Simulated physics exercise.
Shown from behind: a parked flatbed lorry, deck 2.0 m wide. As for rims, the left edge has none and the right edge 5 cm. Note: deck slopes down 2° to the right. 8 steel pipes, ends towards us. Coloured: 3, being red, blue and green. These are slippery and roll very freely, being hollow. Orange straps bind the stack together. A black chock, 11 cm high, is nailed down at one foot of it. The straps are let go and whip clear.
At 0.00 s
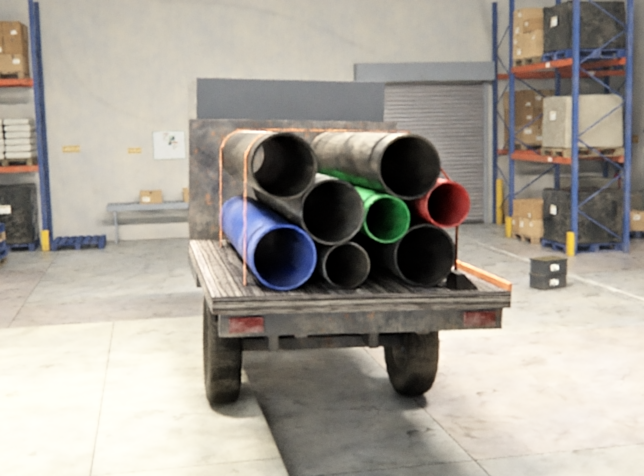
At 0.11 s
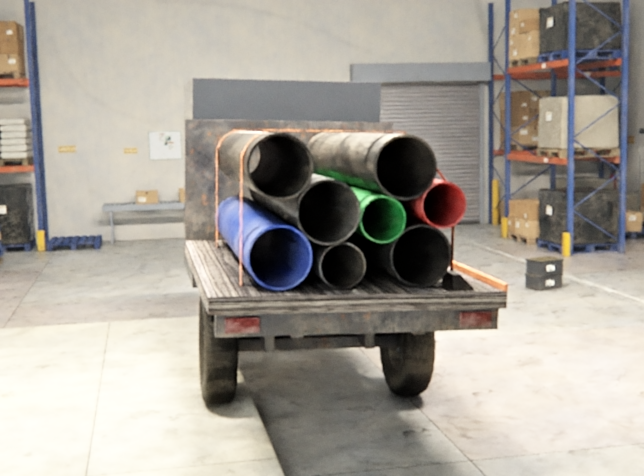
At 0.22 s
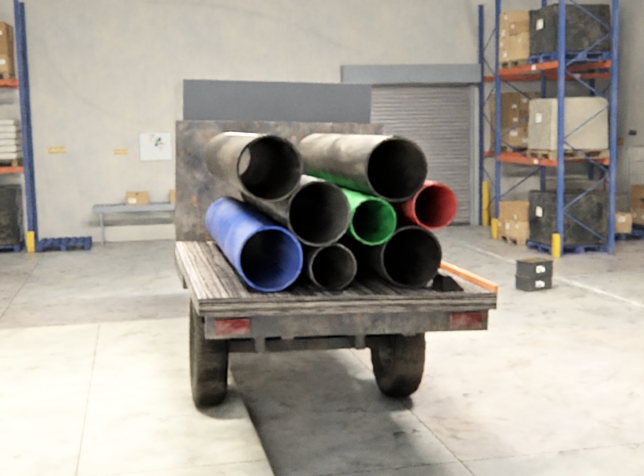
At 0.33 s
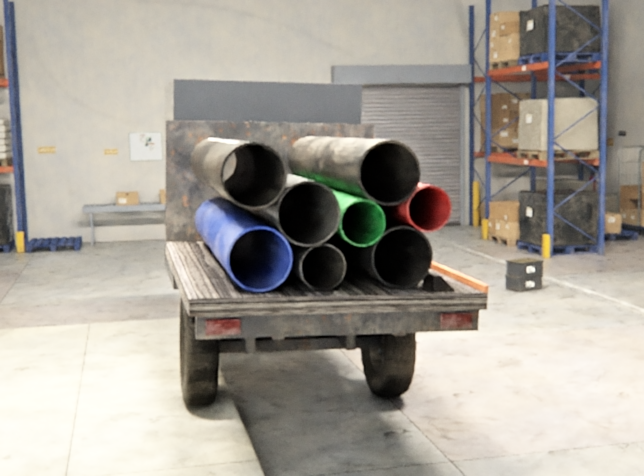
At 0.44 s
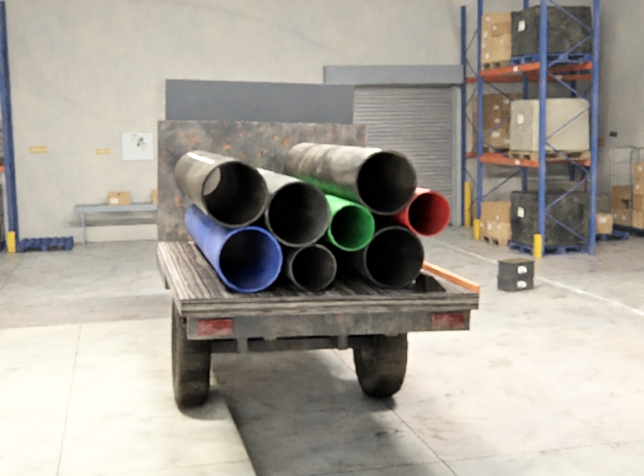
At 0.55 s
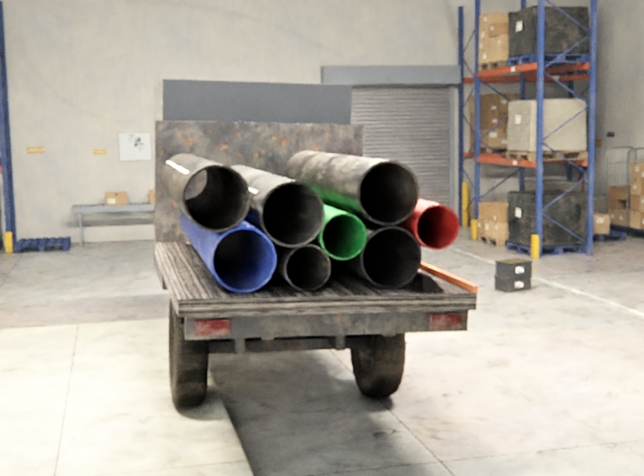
Stacked black, blue, green and red pipes on a flatbed lorry lose their orange straps, the upper ones then shifting slightly apart.
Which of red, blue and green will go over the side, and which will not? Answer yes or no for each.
Red: No; blue: Yes; green: No.
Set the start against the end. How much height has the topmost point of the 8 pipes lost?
60 cm.
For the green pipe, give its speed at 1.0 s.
Roughly 0.4 m/s.
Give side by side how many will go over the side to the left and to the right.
2 on the left side and 1 on the right side.
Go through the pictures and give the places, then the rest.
The first frame shows red (448, 205), blue (285, 258), green (387, 219); straps on; chock at (459, 281); the deck slopes 2° down to the right; 3 of the 8 lie on the deck itself.
The second frame shows red (444, 205), blue (281, 258), green (383, 220); straps on.
The third frame shows red (435, 207), blue (271, 260), green (374, 221); no straps.
The fourth frame shows red (430, 209), blue (260, 260), green (363, 223); straps gone.
The fifth frame shows red (429, 214), blue (250, 260), green (352, 227); straps gone.
The sixth frame shows red (438, 227), blue (244, 260), green (344, 237); straps gone; chock at (425, 283).
Then, 1.0 s in, red is on the deck, 15 cm from the right edge; blue is on the deck, 35 cm from the left edge, rolling left; green is up on others, 95 cm from the right edge; 1 gone from the deck.
Then, 1.5 s in, blue is on the deck, 25 cm from the left edge, rolling left; green is on the deck, 95 cm from the right edge; still the same for red; 1 gone from the deck.
Then, 2.0 s in, blue is on the deck, 15 cm from the left edge, rolling left; still the same for red, green; 2 gone from the deck.
Then, 2.6 s in, blue is dropping off the left side; still the same for red, green; 3 gone from the deck.
In the end (6.6 s), red is on the deck, 15 cm from the right edge; blue is on the ground to the left; green is on the deck, 95 cm from the right edge; 3 gone from the deck.
